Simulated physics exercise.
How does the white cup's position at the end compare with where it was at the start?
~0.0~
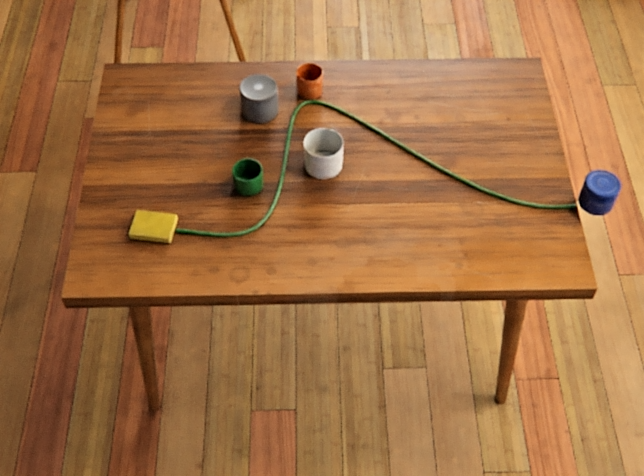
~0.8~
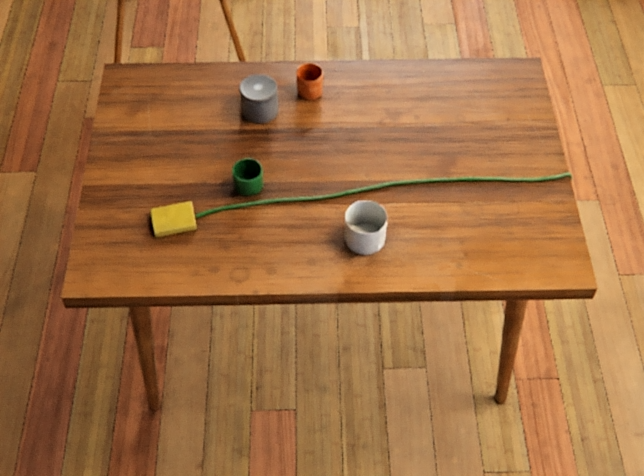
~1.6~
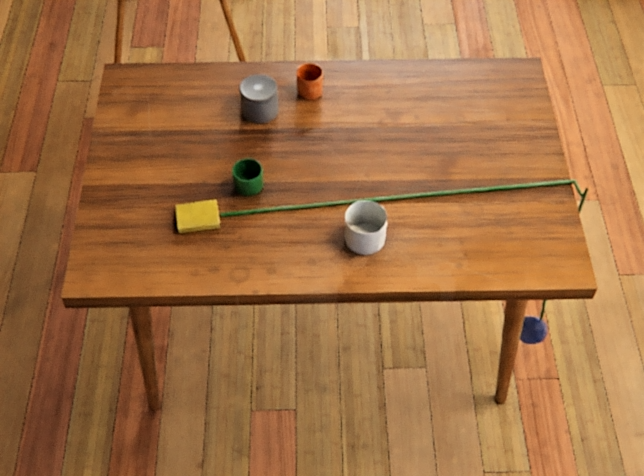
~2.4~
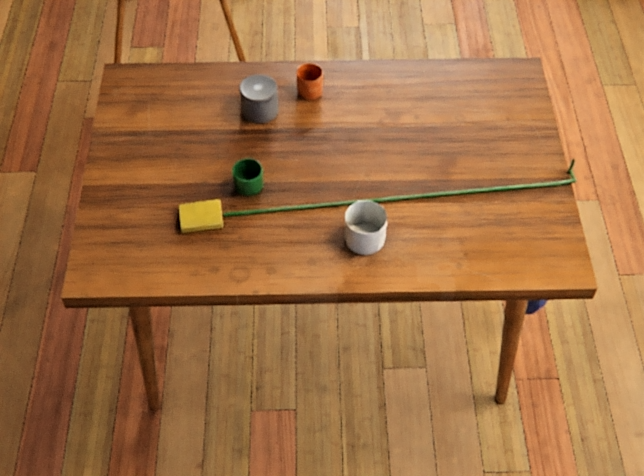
The white cup ends up closer to the front edge of the tabletop and a little farther right than its starting spot near the middle, and it is still standing on the top.
